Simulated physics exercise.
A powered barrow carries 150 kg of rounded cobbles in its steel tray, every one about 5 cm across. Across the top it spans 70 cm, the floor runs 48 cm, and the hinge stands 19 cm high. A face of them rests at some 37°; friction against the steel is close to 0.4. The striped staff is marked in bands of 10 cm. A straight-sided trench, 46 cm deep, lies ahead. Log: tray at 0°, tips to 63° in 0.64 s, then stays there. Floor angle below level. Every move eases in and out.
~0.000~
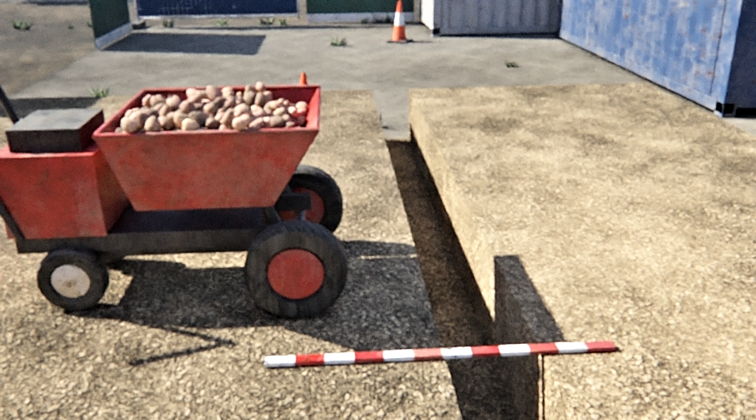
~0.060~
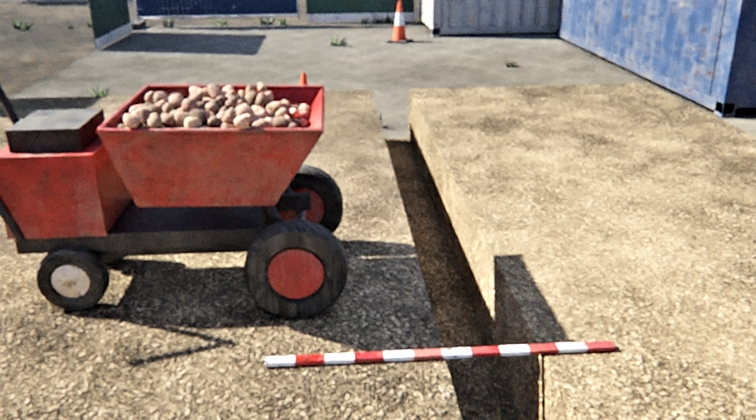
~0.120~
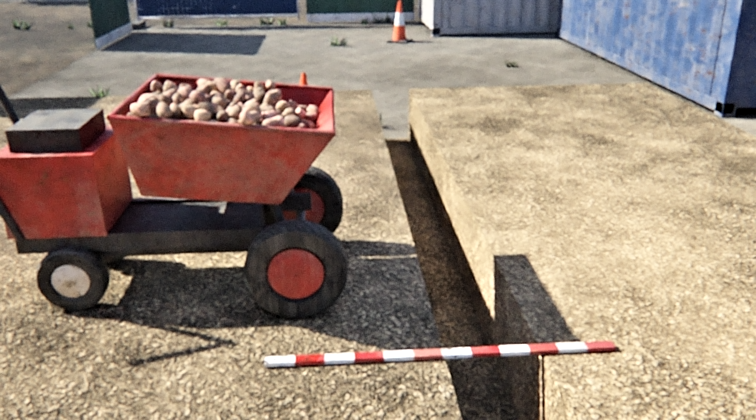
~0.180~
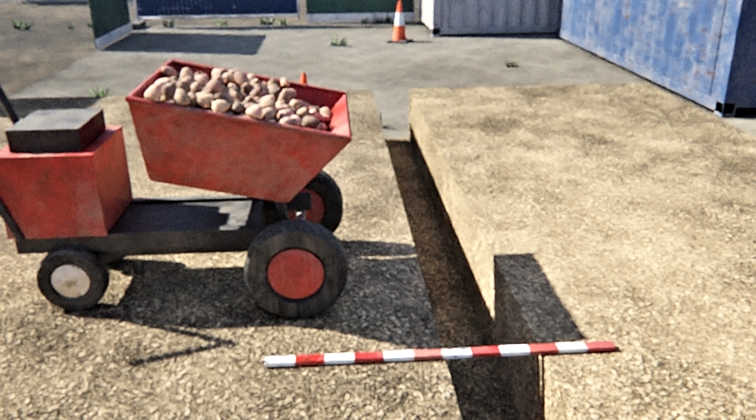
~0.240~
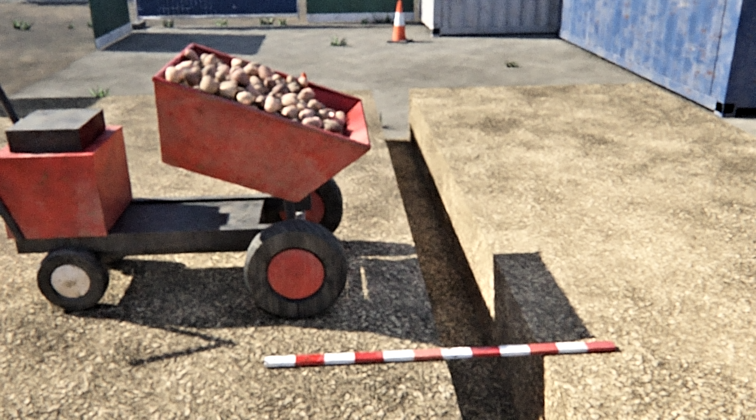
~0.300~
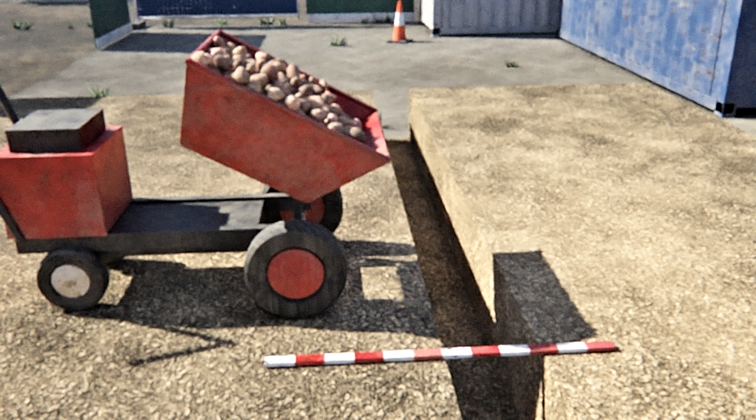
At first, a red powered barrow heaped with rounded cobbles sits with its tray level, left of a straight-sided trench crossed by a red-and-white pole. The tray then begins tilting, its left end rising gently, and it swings up and rightward to a steep slant, the cobbles still heaped inside.
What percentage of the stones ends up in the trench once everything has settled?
About 40 per cent.
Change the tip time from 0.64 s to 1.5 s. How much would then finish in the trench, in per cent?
That works out at about 60 in a hundred.
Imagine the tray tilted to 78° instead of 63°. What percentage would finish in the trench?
Close to 55 per cent then.
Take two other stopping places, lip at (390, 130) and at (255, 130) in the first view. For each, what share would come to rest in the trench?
Result: Close to 10 then close to 60 per cent.
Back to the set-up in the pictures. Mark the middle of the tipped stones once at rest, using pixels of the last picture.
Their centre sits close to (491, 339).
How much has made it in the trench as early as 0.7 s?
I'd say near 20 per cent at that time.
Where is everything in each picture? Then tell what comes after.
In the first picture, the tray is at 0°, its lip at (318, 130); the top of the load is at (203, 98).
In the second picture, the tray is at 2°, its lip at (322, 131); the top of the load is at (191, 97); the stones move at 0.4 m/s on average.
In the third picture, lip at (334, 134), floor tilted 6°, highest stones at (200, 89); the stones move at 0.8 m/s on average.
In the fourth picture, the tray is at 12°, its lip at (351, 139); the top of the load is at (201, 79); the stones move at 1.1 m/s on average.
In the fifth picture, lip at (370, 148), floor tilted 20°, highest stones at (198, 67); the stones move at 1.3 m/s on average.
In the sixth picture, lip at (390, 161), floor tilted 29°, highest stones at (222, 53); the stones move at 1.4 m/s on average.
After 0.5 s the floor is at 53°; 100 % in the tray; the foremost stones are at (410, 173).
After 0.7 s the floor is at 63°; 77 % in the tray, 21 % in the trench, 2 % past the trench; the foremost stones are at (519, 248).
After 1.1 s the floor is at 63°; 39 % in the tray, 28 % in the trench, 33 % past the trench; the foremost stones are at (675, 264).
After 3.0 s the floor is at 63°; 28 % in the tray, 40 % in the trench, 33 % past the trench; the foremost stones are past the picture's edge.
